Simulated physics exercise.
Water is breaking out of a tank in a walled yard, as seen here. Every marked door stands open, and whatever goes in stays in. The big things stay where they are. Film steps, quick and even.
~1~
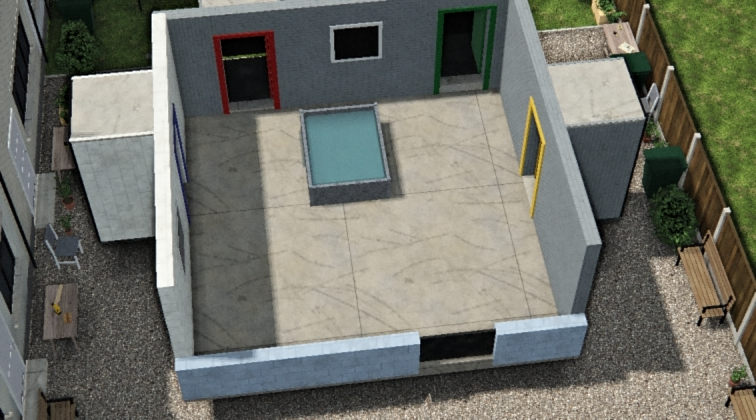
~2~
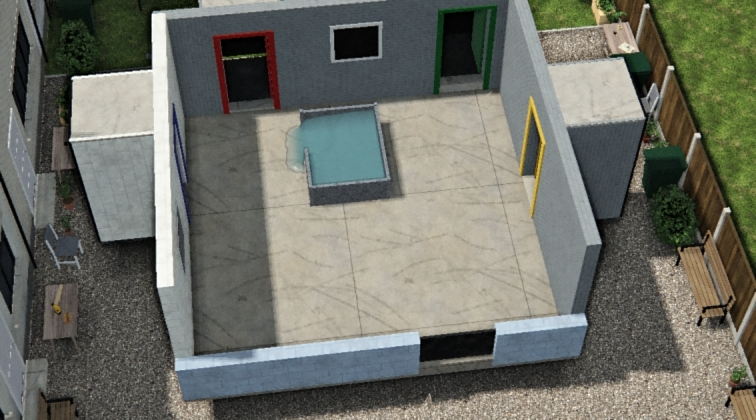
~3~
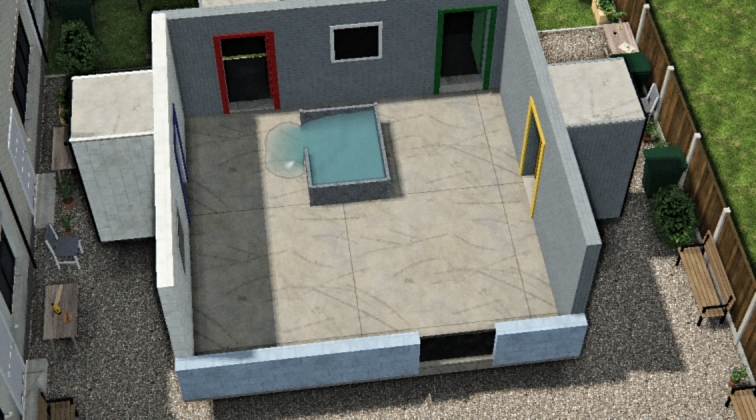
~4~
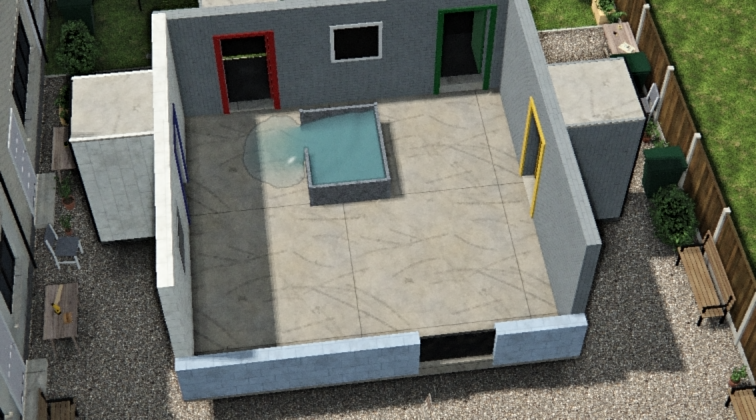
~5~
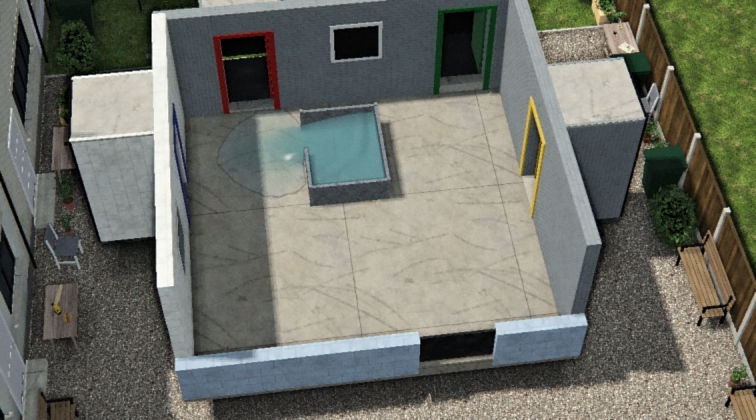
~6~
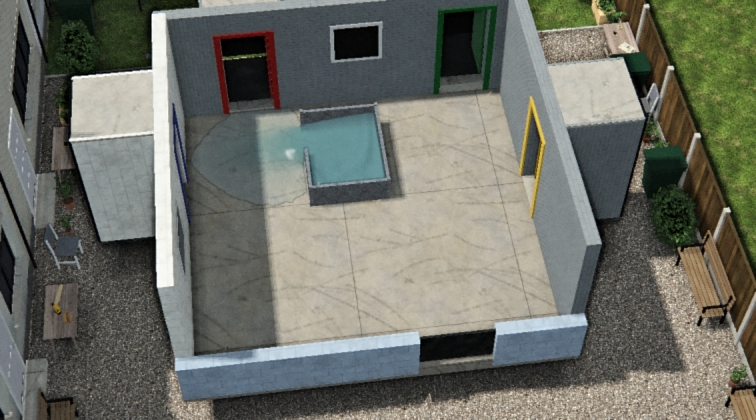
Water pouring from a gap in the left side of a raised tank and spreading leftward across a walled yard's pale floor.
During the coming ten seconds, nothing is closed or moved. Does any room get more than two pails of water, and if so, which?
Outcome: I expect the blue door to see over two buckets; I expect the green door to see two buckets at most; I expect the yellow door to see two buckets at most; I expect the red door to see over two buckets.
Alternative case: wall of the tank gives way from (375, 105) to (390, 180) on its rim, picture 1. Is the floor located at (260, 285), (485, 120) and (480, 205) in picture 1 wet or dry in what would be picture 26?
Untouched, submerged, submerged.
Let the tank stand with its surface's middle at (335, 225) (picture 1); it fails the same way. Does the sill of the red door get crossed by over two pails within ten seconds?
Red door: Falls short.
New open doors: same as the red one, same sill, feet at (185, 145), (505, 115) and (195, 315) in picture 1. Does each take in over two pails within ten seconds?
Result, in listed order - beats the mark, misses the mark, misses the mark.
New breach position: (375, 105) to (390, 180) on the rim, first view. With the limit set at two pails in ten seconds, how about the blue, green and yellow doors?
The blue door remains below, the green door remains below, the yellow door exceeds the limit.
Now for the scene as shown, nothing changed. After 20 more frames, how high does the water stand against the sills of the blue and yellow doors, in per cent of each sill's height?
The first comes to about 310 percent, the second to about 0 percent.
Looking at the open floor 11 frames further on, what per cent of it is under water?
It comes to 15 per cent.
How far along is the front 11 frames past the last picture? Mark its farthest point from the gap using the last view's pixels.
I'd put it around (192, 267).
A moment on, water covers 15 % of the floor; the blue door under two buckets in, the green door not reached, the yellow door not reached, the red door under two buckets in.
Next, water covers 15 % of the floor; the blue door over two buckets in, the green door not reached, the yellow door not reached, the red door over two buckets in.
Then, water covers 25 % of the floor; the blue door over two buckets in, the green door not reached, the yellow door not reached, the red door over two buckets in.
Later, water covers 40 % of the floor; the blue door far over two buckets in, the green door not reached, the yellow door not reached, the red door far over two buckets in.
In the end, water covers 65 % of the floor; the blue door far over two buckets in, the green door not reached, the yellow door not reached, the red door far over two buckets in.
